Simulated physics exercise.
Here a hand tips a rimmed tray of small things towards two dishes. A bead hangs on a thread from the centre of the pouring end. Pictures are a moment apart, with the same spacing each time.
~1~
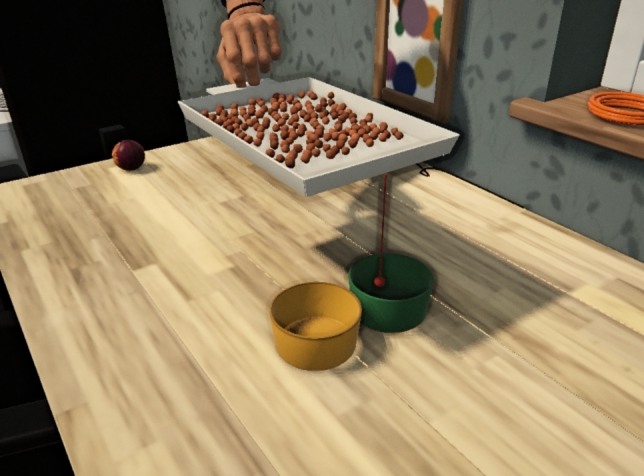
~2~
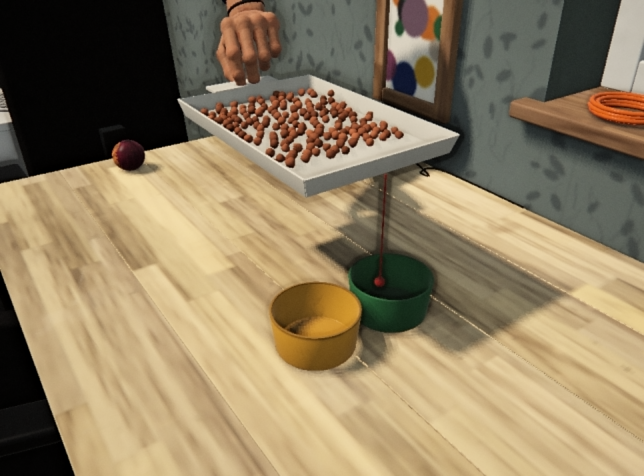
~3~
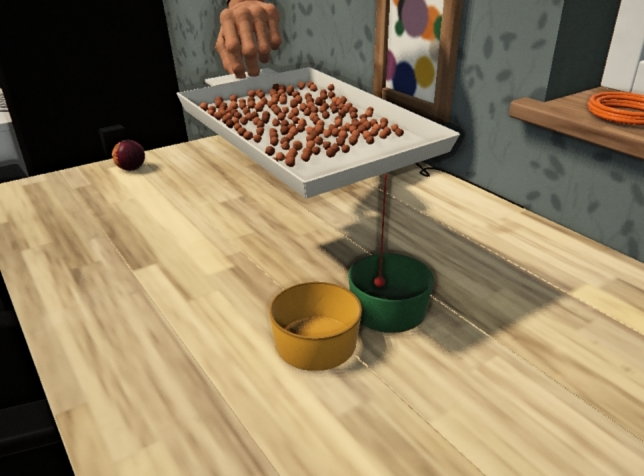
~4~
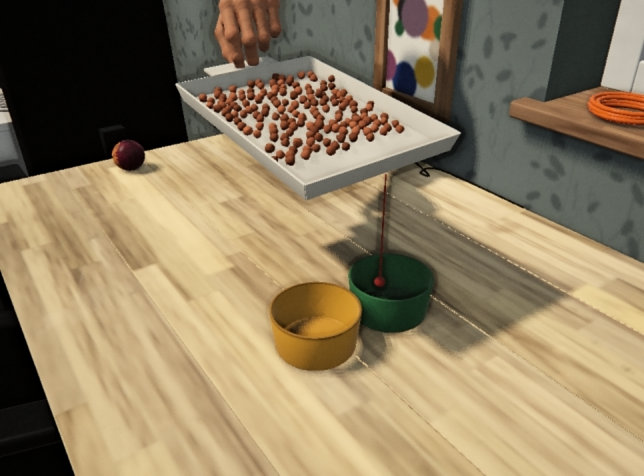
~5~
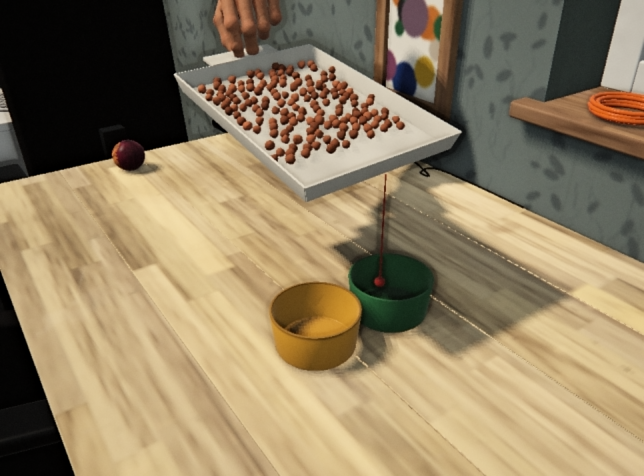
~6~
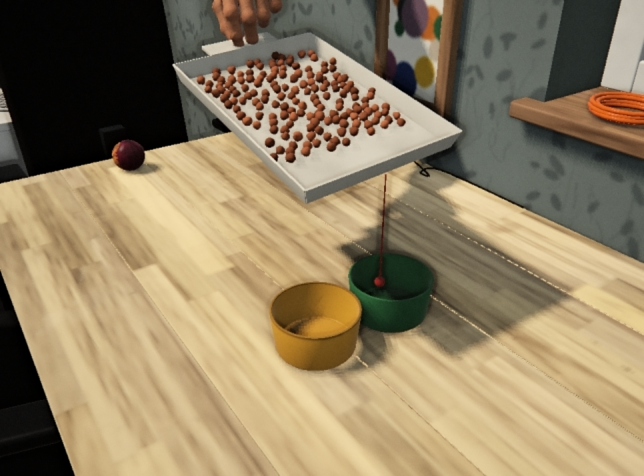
On a wooden table, a hand held a white tray of small brown pellets above a yellow dish and a green one, then gradually raised its far end while the hanging bead stayed still.
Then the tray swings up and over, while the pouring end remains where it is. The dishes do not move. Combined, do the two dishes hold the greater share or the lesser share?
In the end the dishes save the lesser share of it.
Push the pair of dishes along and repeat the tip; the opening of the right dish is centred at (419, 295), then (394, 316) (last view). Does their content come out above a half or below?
Held in all, by try: A larger portion, then a larger portion.
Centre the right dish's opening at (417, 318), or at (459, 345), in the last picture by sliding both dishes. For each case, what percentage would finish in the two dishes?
Trial 1: 70 percent; trial 2: 10 percent.
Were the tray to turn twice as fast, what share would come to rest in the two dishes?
About 30 %.
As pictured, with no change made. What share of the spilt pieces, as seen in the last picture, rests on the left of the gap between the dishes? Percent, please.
Near 40 in a hundred.
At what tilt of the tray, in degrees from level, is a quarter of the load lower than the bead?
Somewhere near 110°.
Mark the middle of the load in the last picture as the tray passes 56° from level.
Its middle sits at about pixel (330, 144).
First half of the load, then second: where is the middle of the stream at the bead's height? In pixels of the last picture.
Points: About (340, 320), then about (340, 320).
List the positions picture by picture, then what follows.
In the first picture, corners of the pouring end near (306, 176) and (451, 134), level; middle of the load near (292, 122), clay pellets; left dish near (342, 347); right dish near (418, 311); bead on its thread near (380, 282).
In the second picture, corners of the pouring end near (306, 176) and (451, 134), level; middle of the load near (292, 121).
In the third picture, corners of the pouring end near (306, 178) and (452, 133), tipped barely, lowest at the left corner; middle of the load near (292, 116).
In the fourth picture, corners of the pouring end near (306, 180) and (452, 132), tipped a little, lowest at the left corner; middle of the load near (292, 110).
In the fifth picture, corners of the pouring end near (307, 183) and (453, 131), tipped a little, lowest at the left corner; middle of the load near (292, 103).
In the sixth picture, corners of the pouring end near (307, 185) and (454, 130), tipped a little, lowest at the left corner; middle of the load near (292, 96); left dish near (342, 347); right dish near (418, 311).
Shortly afterwards, tray tipped steeply; all but a few on the tray; only a few in the air.
Next, tray tipped right over; all but a few on the tray; only a few in the left dish; a little outside both; only a few in the air.
Some moments later, tray tipped past a quarter turn; near a quarter in the left dish; only a few in the right dish; the bulk outside both.
In the end, tray tipped past a quarter turn; near a quarter in the left dish; only a few in the right dish; the bulk outside both.
